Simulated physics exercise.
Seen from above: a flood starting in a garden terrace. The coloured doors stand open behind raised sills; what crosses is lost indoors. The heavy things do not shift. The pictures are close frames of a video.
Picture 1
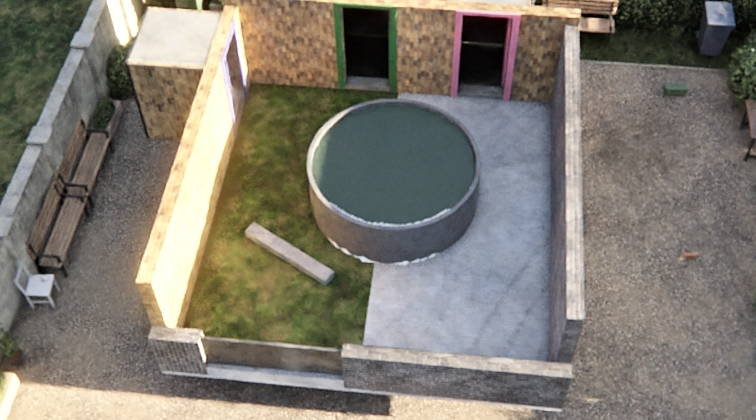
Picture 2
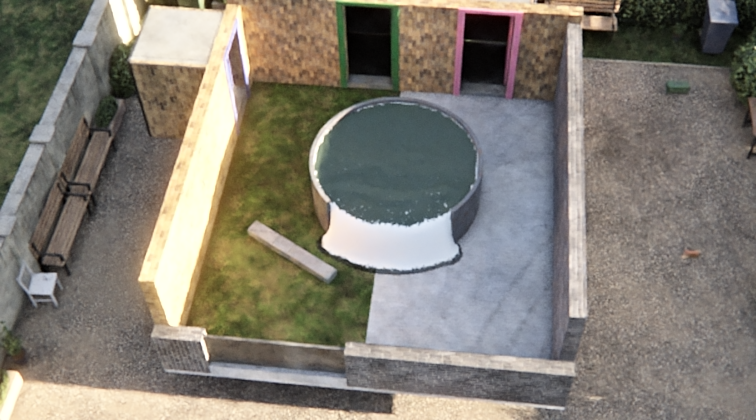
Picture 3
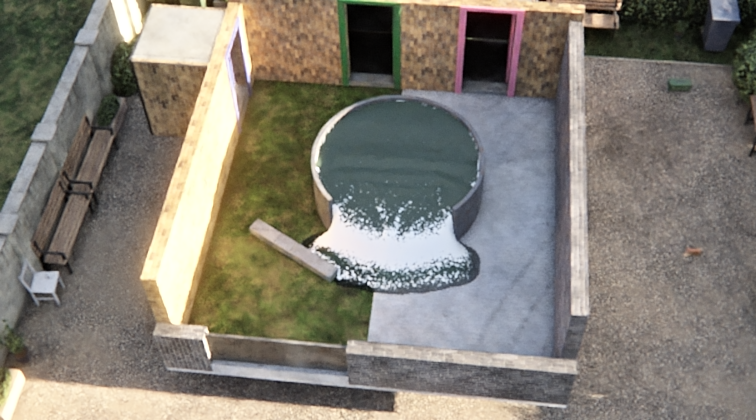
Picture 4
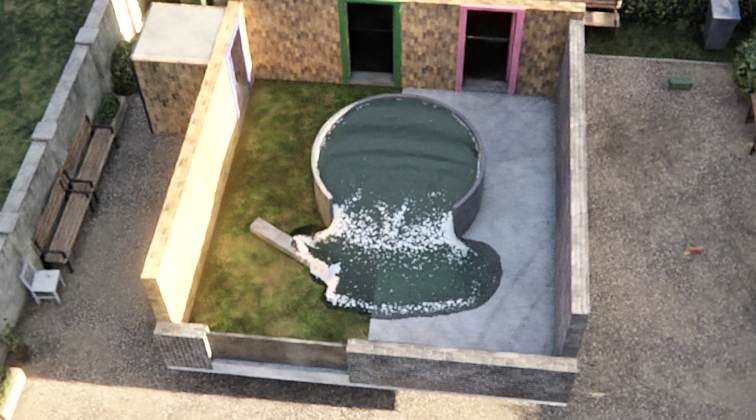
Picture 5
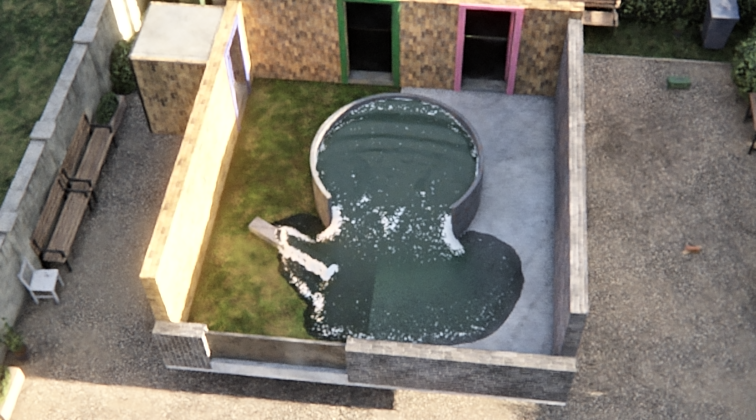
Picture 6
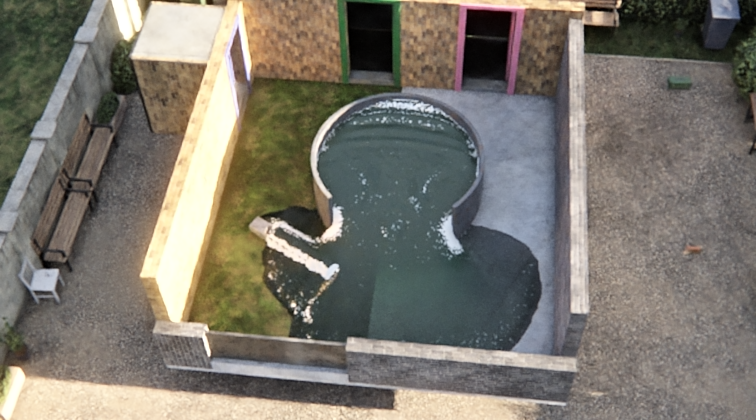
At the start, dark water fills a round pool in a walled terrace with green and pink doorways. Water bursts through the pool's front in a white, foaming sheet, then spreads across the grass and grey paving, surging around the stone block at left and reaching the low front wall.
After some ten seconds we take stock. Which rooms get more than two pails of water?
One by one: The blue door holds within the limit; the green door floods; the pink door floods.
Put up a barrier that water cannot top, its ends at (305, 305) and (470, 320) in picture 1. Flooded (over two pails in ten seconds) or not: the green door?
Then: The green door takes more.
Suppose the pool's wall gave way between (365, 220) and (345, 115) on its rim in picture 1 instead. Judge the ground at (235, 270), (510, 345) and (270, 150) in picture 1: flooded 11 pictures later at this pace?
In that order: Awash, clear, flooded.
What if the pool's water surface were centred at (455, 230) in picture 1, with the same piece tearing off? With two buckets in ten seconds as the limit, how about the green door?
My reading: Green lets less in.
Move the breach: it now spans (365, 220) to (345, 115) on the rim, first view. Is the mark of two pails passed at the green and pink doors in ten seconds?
In short: Green goes over, pink goes over.
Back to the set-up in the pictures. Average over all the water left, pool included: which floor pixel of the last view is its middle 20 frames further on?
At about (383, 258).
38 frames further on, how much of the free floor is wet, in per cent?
Near 100 in a hundred.
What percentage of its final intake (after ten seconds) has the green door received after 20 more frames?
Roughly 0 per cent.
A moment on, water covers 45 % of the floor; the blue door not reached, the green door not reached, the pink door not reached.
Next, water covers 55 % of the floor; the blue door not reached, the green door not reached, the pink door not reached.
Then, water covers 75 % of the floor; the blue door not reached, the green door not reached, the pink door not reached.
Later, water covers 100 % of the floor; the blue door wet at the sill, nothing in, the green door under two buckets in, the pink door far over two buckets in.
In the end, water covers 100 % of the floor; the blue door wet at the sill, nothing in, the green door far over two buckets in, the pink door far over two buckets in.
